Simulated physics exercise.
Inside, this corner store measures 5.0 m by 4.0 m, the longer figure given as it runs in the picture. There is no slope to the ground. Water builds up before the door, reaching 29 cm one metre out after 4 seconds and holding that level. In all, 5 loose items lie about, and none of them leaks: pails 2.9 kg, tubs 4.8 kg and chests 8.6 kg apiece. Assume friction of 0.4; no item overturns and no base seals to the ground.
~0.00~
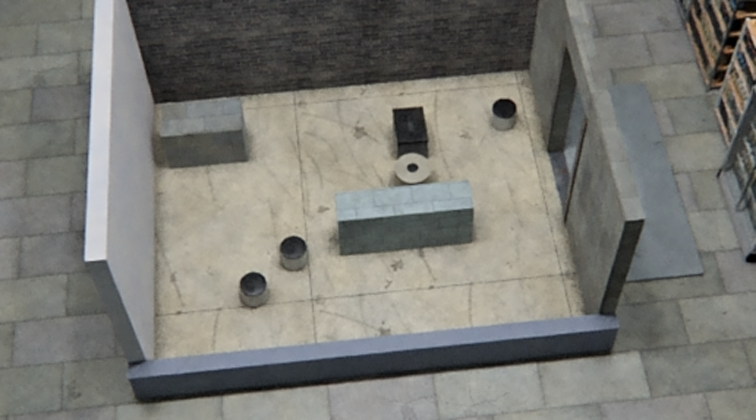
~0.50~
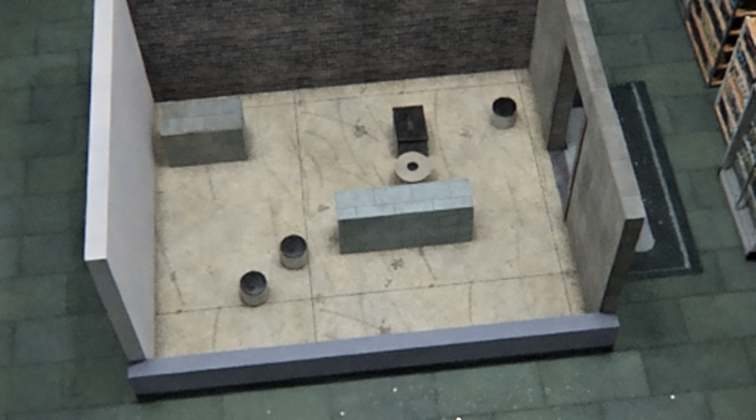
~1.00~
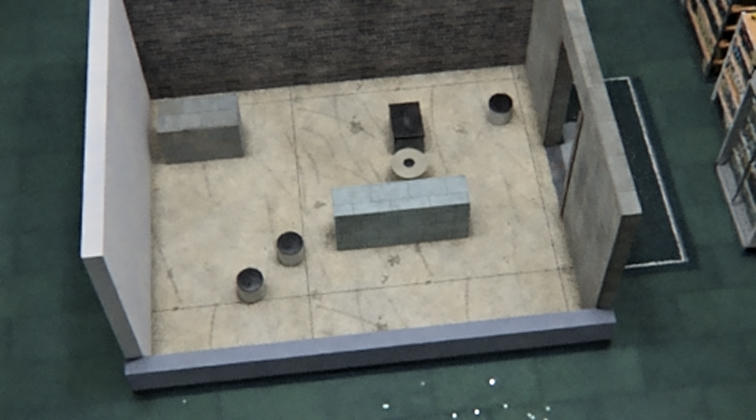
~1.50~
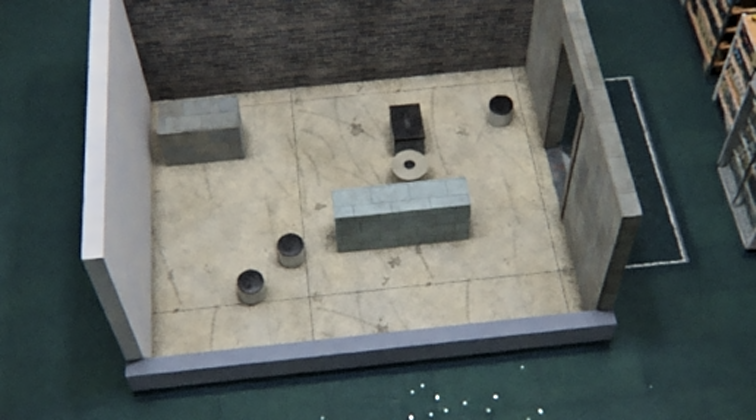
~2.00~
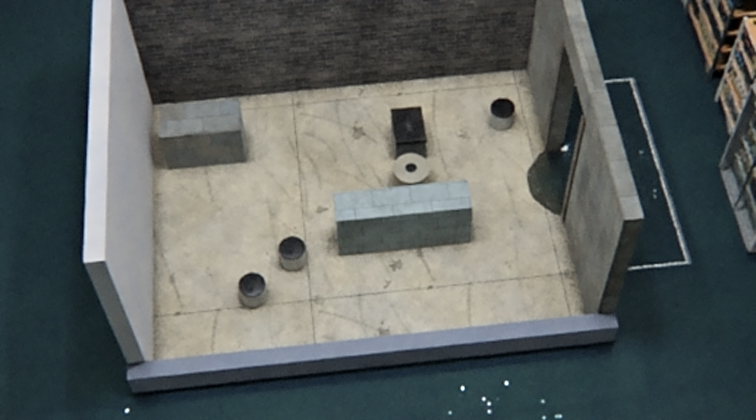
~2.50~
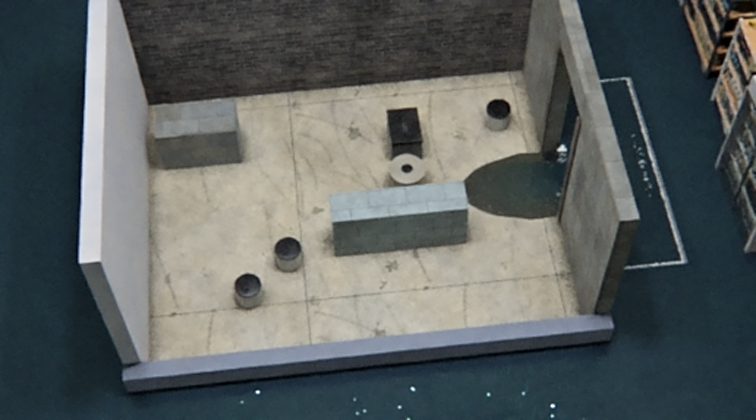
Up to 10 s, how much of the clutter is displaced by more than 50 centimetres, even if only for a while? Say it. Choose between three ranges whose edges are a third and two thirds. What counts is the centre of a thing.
The range is the middle one, a third to two thirds.
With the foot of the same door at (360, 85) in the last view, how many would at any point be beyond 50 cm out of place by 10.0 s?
Count: 5.
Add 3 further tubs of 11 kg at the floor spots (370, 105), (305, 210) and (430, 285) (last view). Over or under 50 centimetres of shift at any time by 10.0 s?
First one crosses the line, second one crosses the line, third one stays inside the line.
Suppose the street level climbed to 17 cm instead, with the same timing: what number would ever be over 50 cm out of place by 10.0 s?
Then the count would be 2.
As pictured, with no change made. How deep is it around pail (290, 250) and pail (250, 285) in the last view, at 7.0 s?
Close to 1 and 2 centimetres.
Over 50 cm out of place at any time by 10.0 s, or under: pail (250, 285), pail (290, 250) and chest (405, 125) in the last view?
One by one: Above; below; above.
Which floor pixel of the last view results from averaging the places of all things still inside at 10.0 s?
I'd put it close to (289, 180) in the last view.
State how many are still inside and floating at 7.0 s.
2.
After 3.5 s 0 of 5 are over 50 cm from their spots; 0 afloat.
After 4.5 s 2 of 5 are over 50 cm from their spots; 1 afloat.
After 7.0 s 2 of 5 are over 50 cm from their spots; 2 afloat.
After 10.0 s 3 of 5 are over 50 cm from their spots, and 3 have been at some point; 4 afloat.
